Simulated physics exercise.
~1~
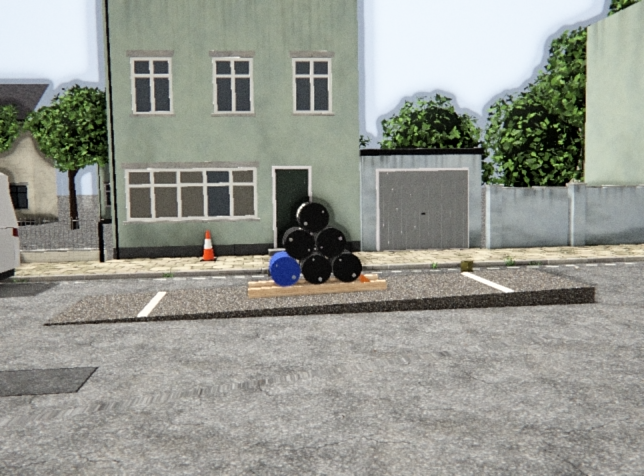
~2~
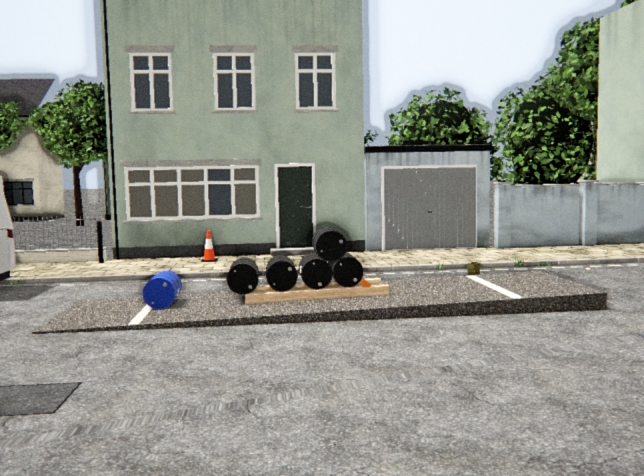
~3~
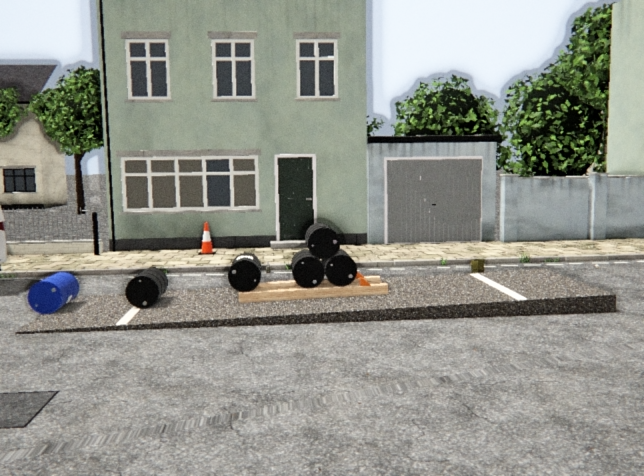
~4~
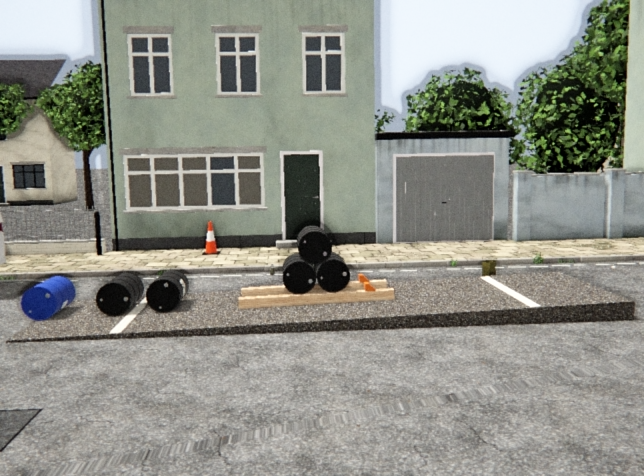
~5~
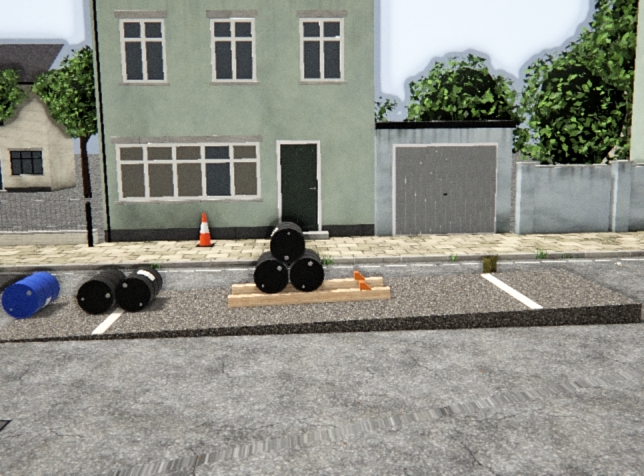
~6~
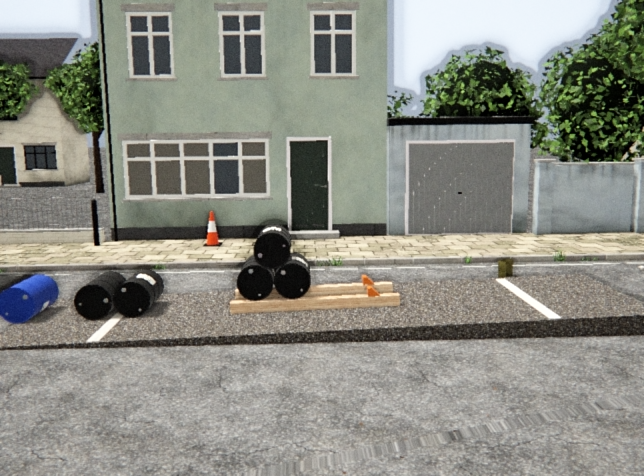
On a grey roadside in front of a green house and a garage, a low gravel pad is seen from across the road, with a white line near each side. Six drums, one blue at the lower left and the rest black, stand piled in a pyramid on wooden bearers. The pile gives way to the left, and the blue drum rolls off over the gravel and past the left line. Two black drums follow it, while three others stay stacked and shift left along the bearers. At the end the blue drum lies farthest left, with two black drums near the line.
